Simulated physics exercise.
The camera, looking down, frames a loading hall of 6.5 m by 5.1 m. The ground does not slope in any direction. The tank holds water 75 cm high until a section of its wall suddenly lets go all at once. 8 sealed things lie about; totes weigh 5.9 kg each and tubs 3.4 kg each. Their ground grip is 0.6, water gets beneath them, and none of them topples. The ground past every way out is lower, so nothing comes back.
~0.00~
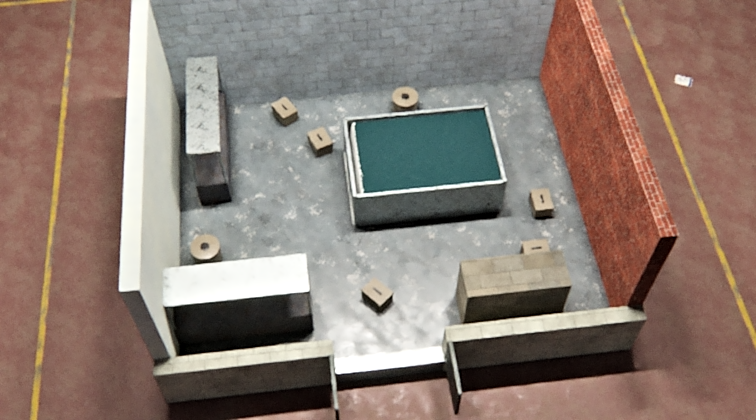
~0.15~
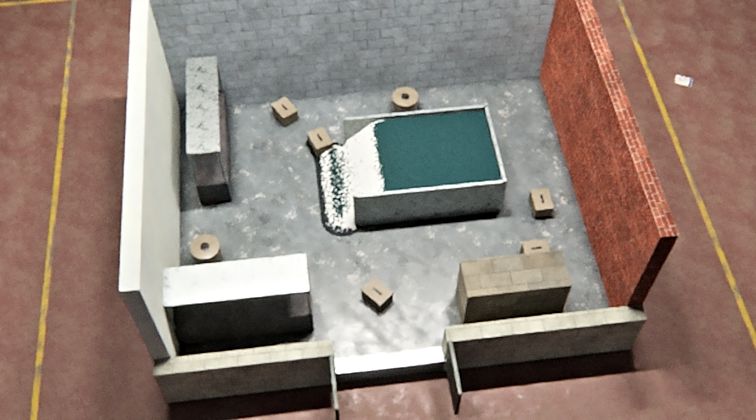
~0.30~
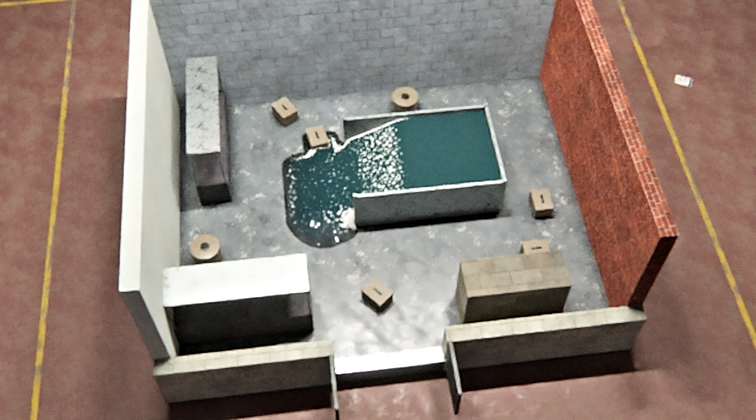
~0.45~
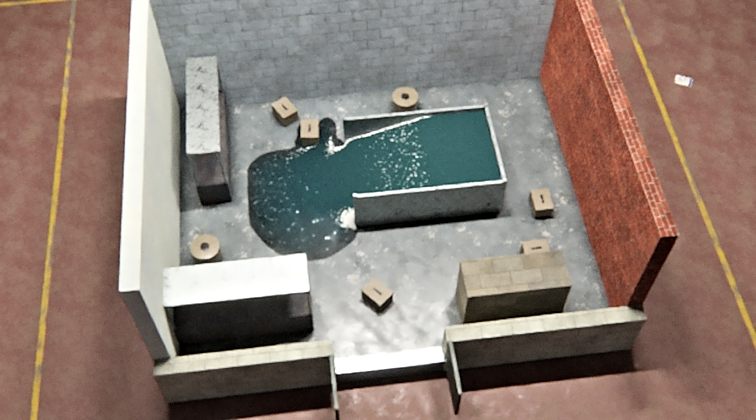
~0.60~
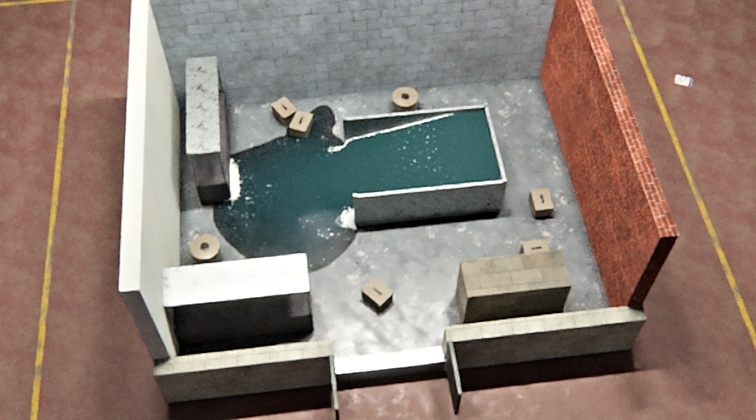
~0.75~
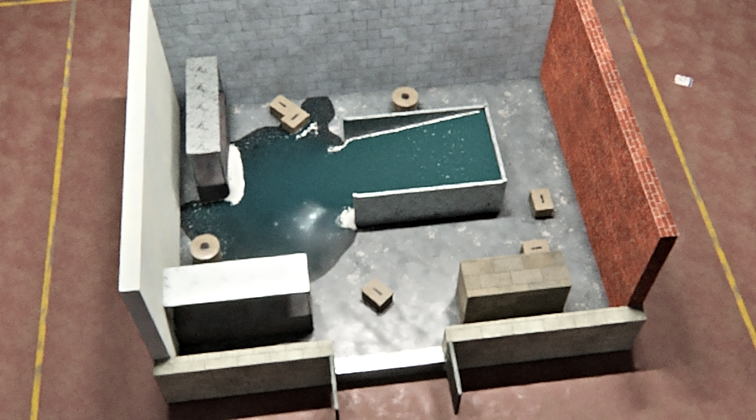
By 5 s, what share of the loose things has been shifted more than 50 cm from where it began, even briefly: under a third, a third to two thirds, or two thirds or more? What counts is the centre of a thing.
Looks like two thirds or better.
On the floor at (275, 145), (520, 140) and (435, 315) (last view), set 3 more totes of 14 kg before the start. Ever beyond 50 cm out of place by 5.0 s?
Per the listed order, goes farther, stays closer, stays closer.
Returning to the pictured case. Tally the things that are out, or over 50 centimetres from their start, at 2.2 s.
2.
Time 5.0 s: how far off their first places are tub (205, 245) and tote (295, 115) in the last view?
The first is off by 200 cm, the second by 150 cm.
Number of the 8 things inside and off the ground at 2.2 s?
It comes to 4.
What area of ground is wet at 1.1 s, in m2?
Near 12.0 m2 in all.
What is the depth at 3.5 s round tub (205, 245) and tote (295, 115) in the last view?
Roughly 17 and 10 cm.
After 1.1 s 1 of 8 are over 50 cm from their spots; 1 afloat.
After 2.2 s 2 of 8 are over 50 cm from their spots; 4 afloat.
After 3.5 s 4 of 8 are over 50 cm from their spots; 5 afloat.
After 5.0 s 6 of 8 are over 50 cm from their spots, and 6 have been at some point; 4 afloat.
